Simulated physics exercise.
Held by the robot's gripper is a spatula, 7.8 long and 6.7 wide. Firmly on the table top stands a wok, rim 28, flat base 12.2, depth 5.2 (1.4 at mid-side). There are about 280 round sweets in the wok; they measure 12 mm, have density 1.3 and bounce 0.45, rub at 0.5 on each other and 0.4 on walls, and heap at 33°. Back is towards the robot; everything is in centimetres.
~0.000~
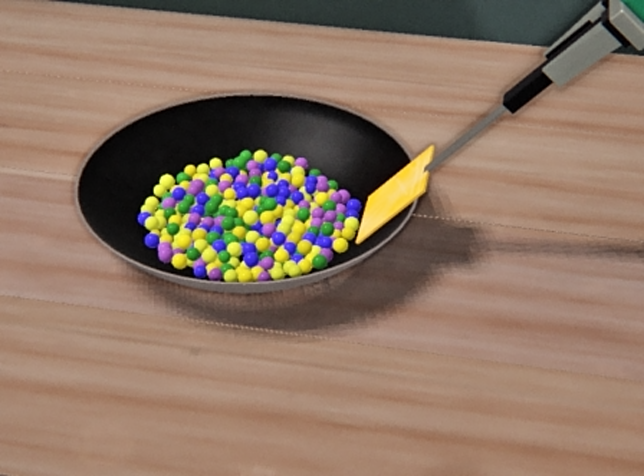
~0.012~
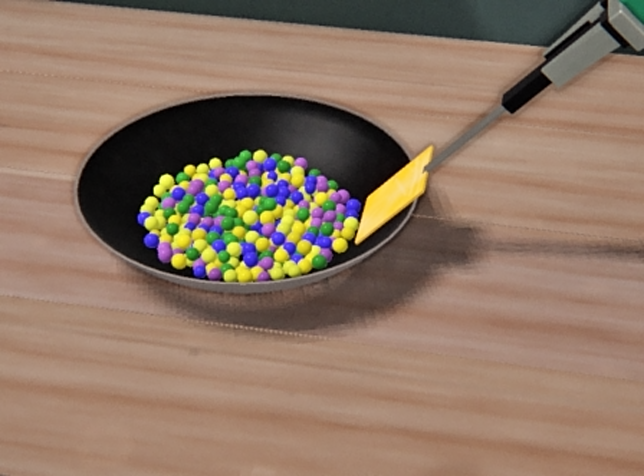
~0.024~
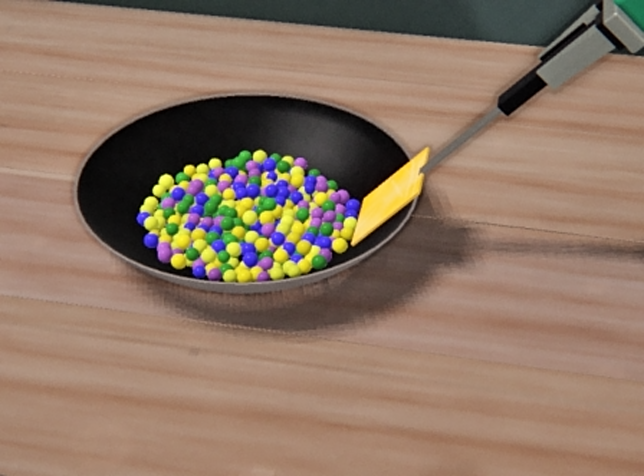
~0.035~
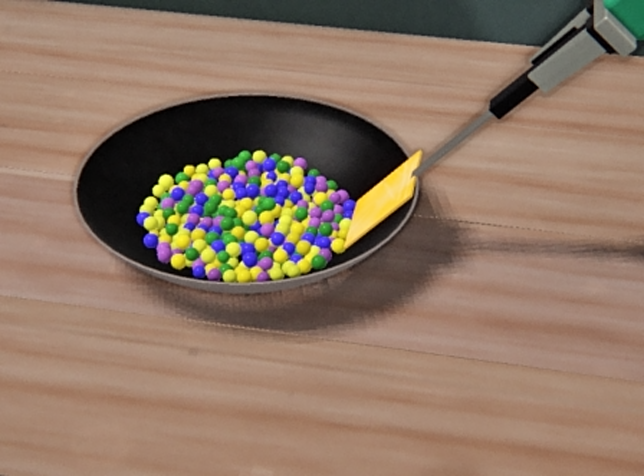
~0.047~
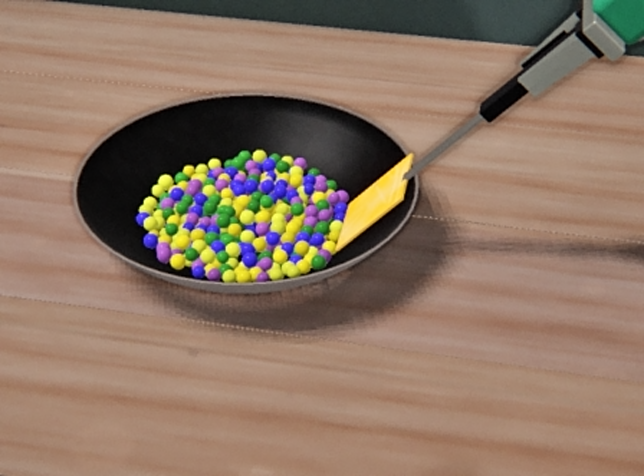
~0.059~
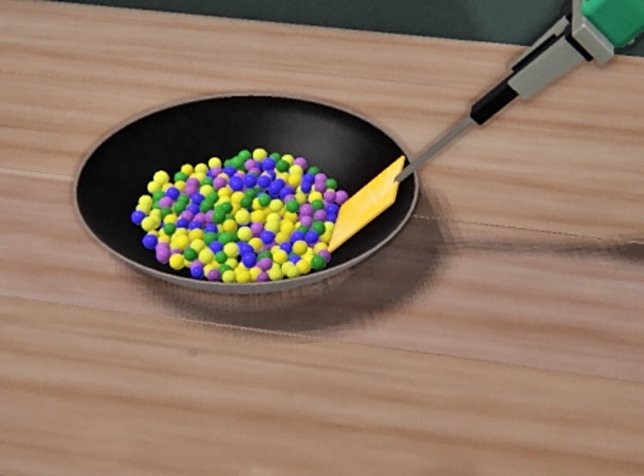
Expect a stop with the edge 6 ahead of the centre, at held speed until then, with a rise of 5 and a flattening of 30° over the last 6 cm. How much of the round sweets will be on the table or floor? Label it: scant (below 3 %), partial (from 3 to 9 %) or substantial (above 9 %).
Scant (below 3 %).
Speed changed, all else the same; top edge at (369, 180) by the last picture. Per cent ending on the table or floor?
Near 5 in a hundred.
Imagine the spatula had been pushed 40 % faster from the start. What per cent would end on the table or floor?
I'd say close to 0 per cent.
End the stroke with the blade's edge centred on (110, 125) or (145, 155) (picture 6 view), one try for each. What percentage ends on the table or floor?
Respectively some 15 and 5 percent end on the table or floor.
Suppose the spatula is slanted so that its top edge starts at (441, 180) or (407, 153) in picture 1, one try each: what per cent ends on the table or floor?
Around 0 per cent, then around 0 per cent.
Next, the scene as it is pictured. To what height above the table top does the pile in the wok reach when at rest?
5.0 cm.
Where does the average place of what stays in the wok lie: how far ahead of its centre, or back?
The balance point lies close to 4.0 cm ahead.
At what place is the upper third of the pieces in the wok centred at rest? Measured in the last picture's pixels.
Somewhere around (155, 193) in the last picture.
By 0.14 s, sloping 49°, highest piece 3 above the table; 284 in the wok.
By 0.23 s, sloping 37°, highest piece 4 above the table; 284 in the wok.
By 0.47 s, sloping 19°, highest piece 6 above the table; 284 in the wok.
By 1.52 s, sloping 19°, highest piece 5 above the table; 284 in the wok.
Final count, 284 in the wok. That is 0 % on the table or floor.
